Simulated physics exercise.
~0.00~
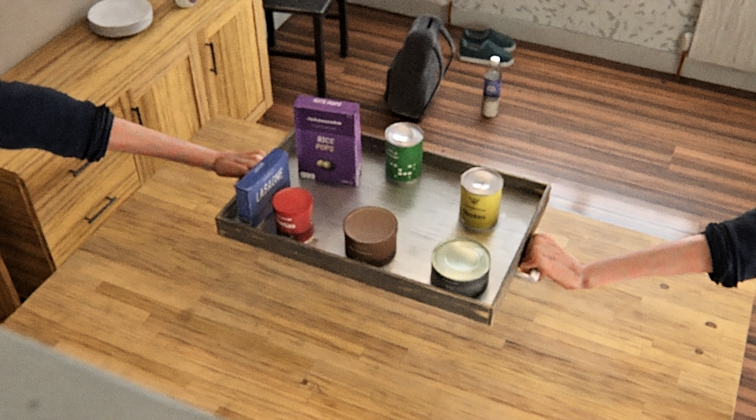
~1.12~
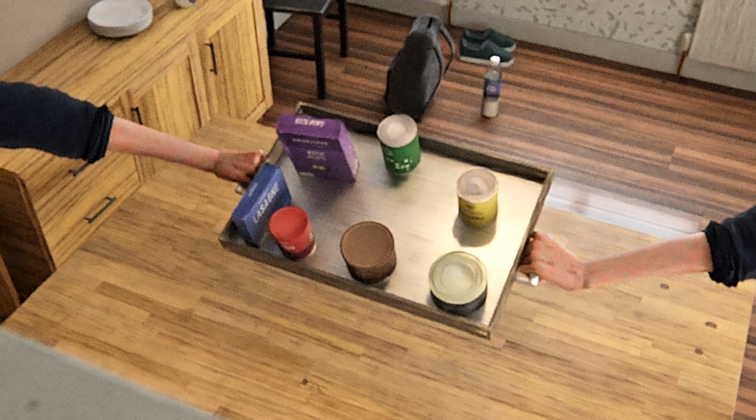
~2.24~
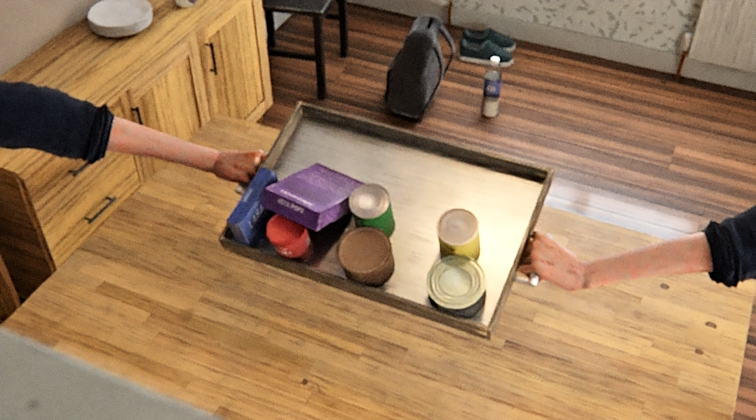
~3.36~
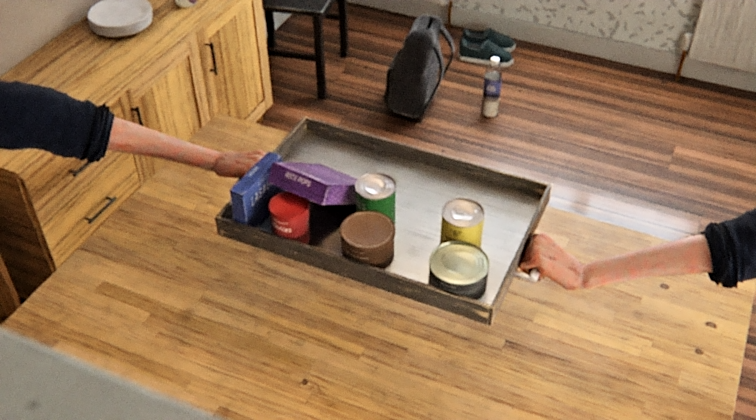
At first, two hands hold a rimmed serving tray level above a wooden table, with a blue packet, a tall purple packet and several tins and tubs standing on it. The hands tip the near edge down, and the purple packet begins to lean over. As the tray stays tilted, the packet topples towards the near side, while the green and yellow tins slide the same way, the green one leaning. The hands then bring the tray back towards level. The green tin stands upright again beside the purple packet, which ends tipped over, propped among the other items near the left.
